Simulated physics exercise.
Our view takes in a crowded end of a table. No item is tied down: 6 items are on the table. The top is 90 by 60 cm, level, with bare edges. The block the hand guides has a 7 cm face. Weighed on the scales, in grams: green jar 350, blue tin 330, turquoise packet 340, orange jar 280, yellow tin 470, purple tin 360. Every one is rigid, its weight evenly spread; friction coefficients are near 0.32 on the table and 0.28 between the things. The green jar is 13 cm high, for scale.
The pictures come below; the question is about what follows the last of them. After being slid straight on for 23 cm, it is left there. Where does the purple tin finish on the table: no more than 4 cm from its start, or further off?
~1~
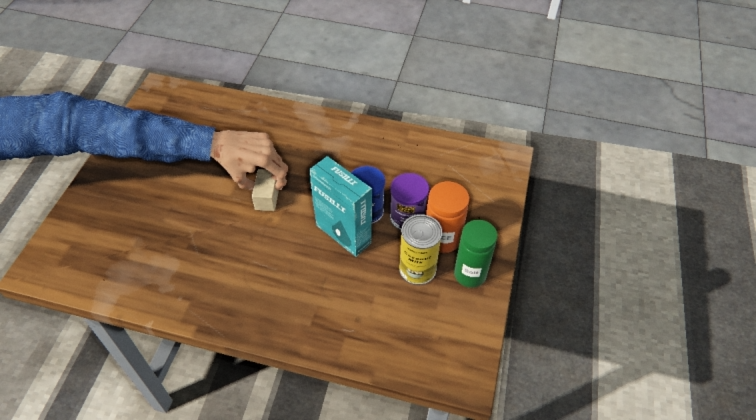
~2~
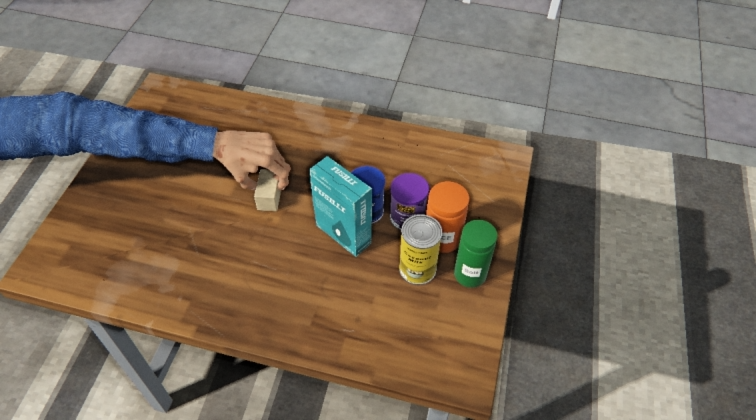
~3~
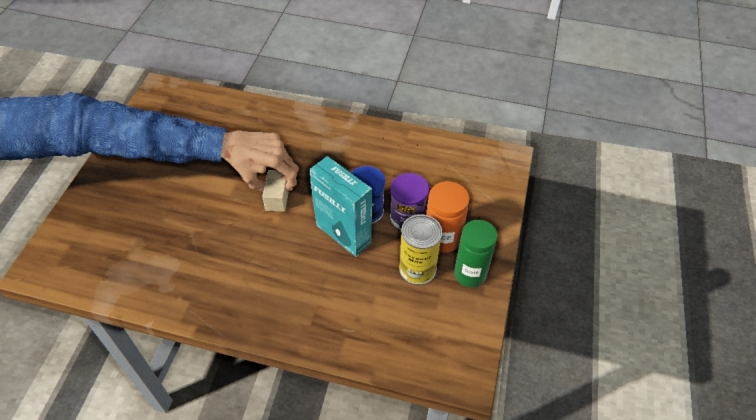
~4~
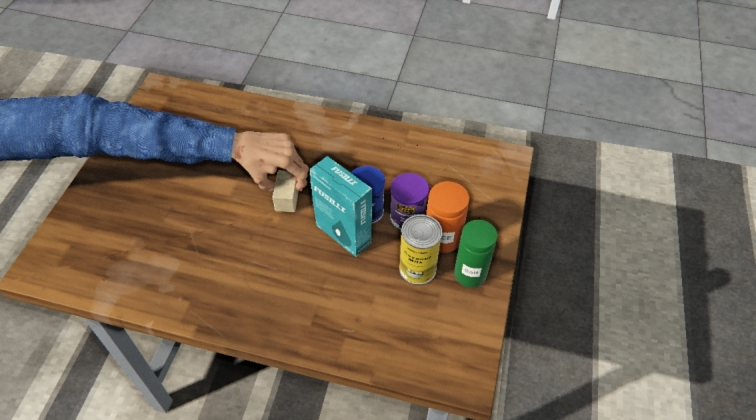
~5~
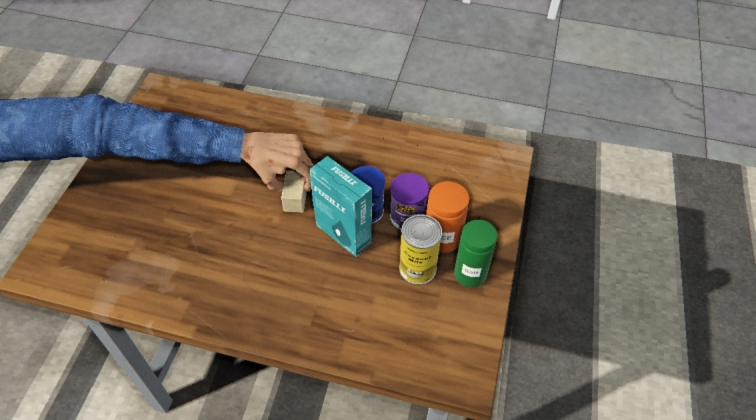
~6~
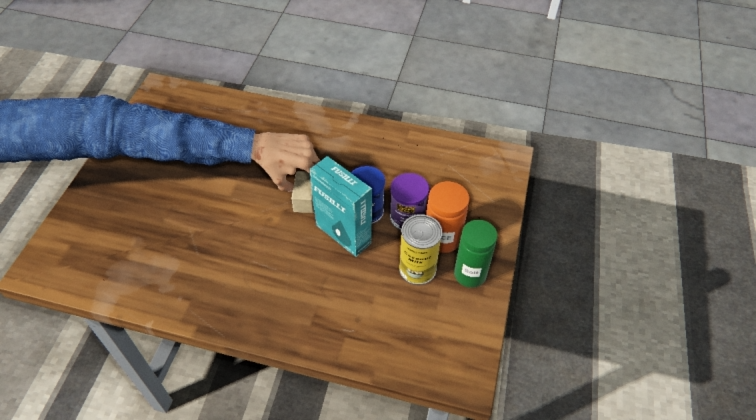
The purple tin finishes further off.
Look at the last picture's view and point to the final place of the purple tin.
It ends up at about (447, 200).
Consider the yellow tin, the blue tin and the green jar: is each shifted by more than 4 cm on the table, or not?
Note: Yellow tin is left in place. Blue tin departs its position. Green jar is left in place.
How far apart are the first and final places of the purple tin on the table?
7 cm.
Then, 0.40 s past the last view, block slid 13 cm; turquoise packet shifted 2 cm.
Then, 0.70 s past the last view, block slid 17 cm; purple tin shifted 2 cm near (418, 203); blue tin shifted 3 cm; turquoise packet shifted 2 cm.
Then, 0.90 s past the last view, block slid 20 cm; purple tin shifted 5 cm near (433, 202); blue tin shifted 6 cm; orange jar shifted 2 cm.
Then, 1.00 s past the last view, block slid 22 cm; purple tin shifted 6 cm near (440, 201); blue tin shifted 7 cm; orange jar shifted 3 cm.
Finally, not toppled but over 4 cm from the start, blue tin and purple tin; the other 4 still in place (within 4 cm). Final places as that camera would see them, purple tin near (447, 200).
